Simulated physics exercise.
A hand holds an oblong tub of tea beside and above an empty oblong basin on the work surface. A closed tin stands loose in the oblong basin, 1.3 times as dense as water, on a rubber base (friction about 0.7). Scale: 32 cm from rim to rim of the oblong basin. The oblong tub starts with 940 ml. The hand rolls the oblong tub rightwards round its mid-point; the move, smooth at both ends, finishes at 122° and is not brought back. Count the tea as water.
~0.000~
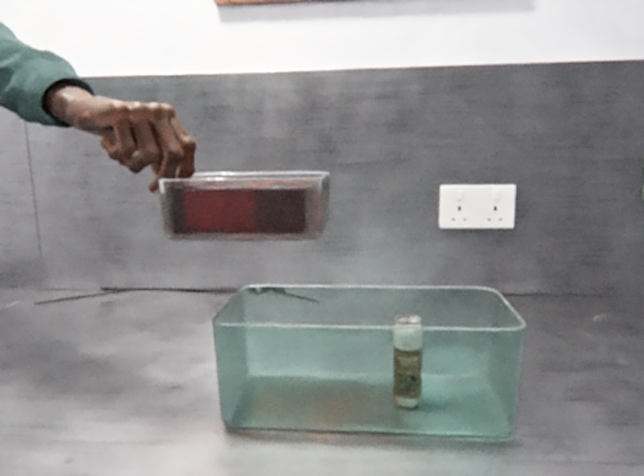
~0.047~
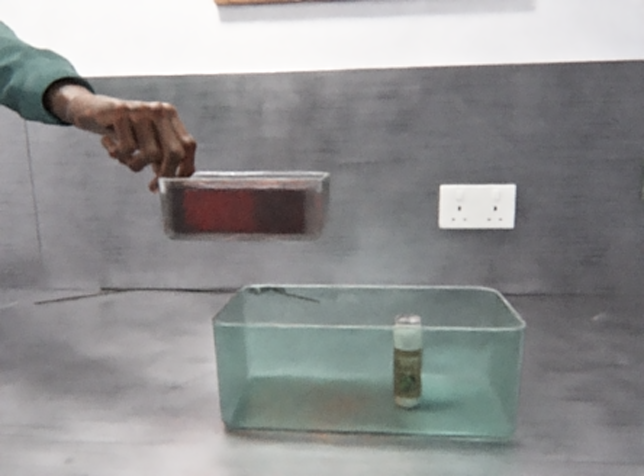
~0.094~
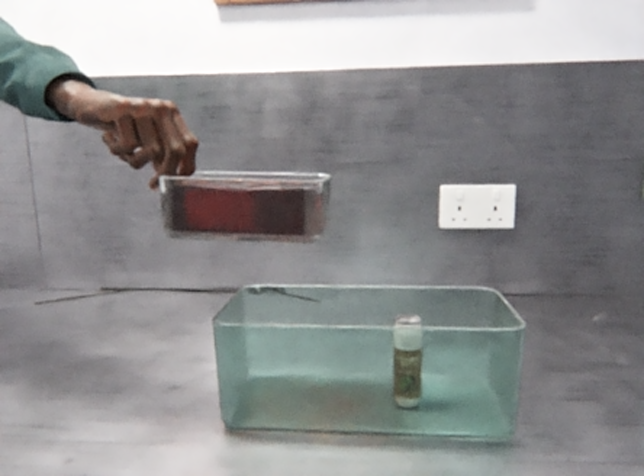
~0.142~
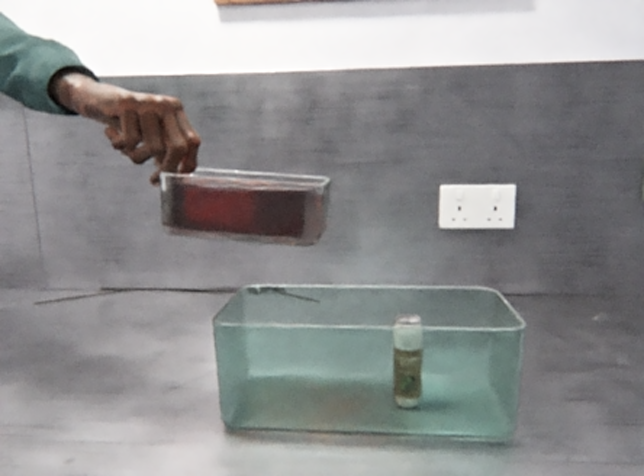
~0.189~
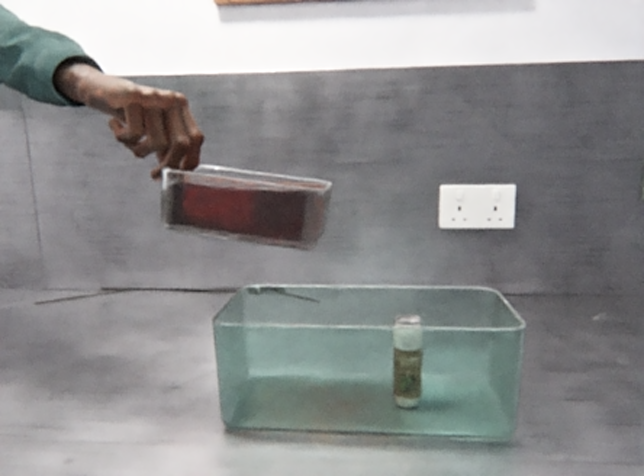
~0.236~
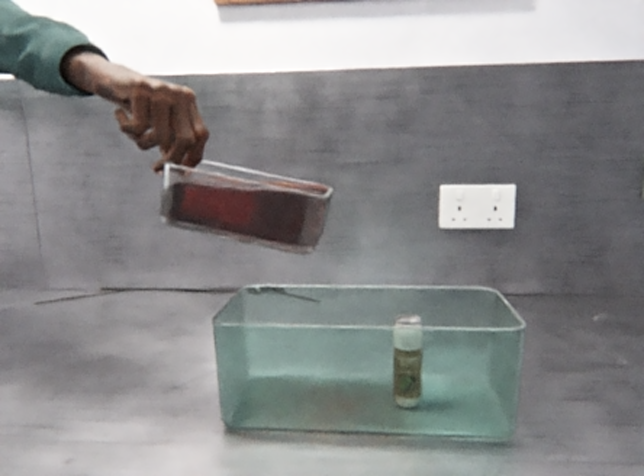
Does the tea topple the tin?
It keeps standing.
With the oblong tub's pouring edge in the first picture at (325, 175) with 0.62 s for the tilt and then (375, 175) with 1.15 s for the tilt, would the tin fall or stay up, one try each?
First it topples; then it stays up.
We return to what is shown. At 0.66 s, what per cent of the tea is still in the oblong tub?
Near 22 in a hundred.
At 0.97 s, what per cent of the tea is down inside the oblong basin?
About 88 per cent.
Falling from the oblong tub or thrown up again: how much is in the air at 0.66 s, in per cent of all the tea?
Near 38 in a hundred.
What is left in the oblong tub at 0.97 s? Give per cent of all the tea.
About 2 per cent.
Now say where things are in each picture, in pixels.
In the first frame, it leans 0°; its right rim is at (325, 177); the tea meets the walls at (179, 186) and (324, 184); the oblong basin's rim runs from (228, 304) to (510, 308); the tin's top is at (408, 323).
In the second frame, it leans 1°; its right rim is at (325, 178); the tea meets the walls at (179, 186) and (324, 185).
In the third frame, it leans 2°; its right rim is at (326, 180); the tea meets the walls at (179, 185) and (325, 187).
In the fourth frame, it leans 5°; its right rim is at (327, 183); the tea meets the walls at (180, 184) and (326, 187).
In the fifth frame, it leans 8°; its right rim is at (328, 188); the tea meets the walls at (181, 183) and (326, 188).
In the sixth frame, it leans 12°; its right rim is at (329, 194); the tea meets the walls at (182, 182) and (329, 190).
By 0.66 s the tilt is 75° and 22 per cent is still to pour; the tin stands where it began.
By 0.97 s the tilt is 115° and 2 per cent is still to pour; the tin stands where it began.
By 1.30 s the tilt is 122° and 0 per cent is still to pour; the tin stands where it began.
By 1.65 s the tilt is 122° and 0 per cent is still to pour; the tin stands where it began.
At rest the tin stands where it began.
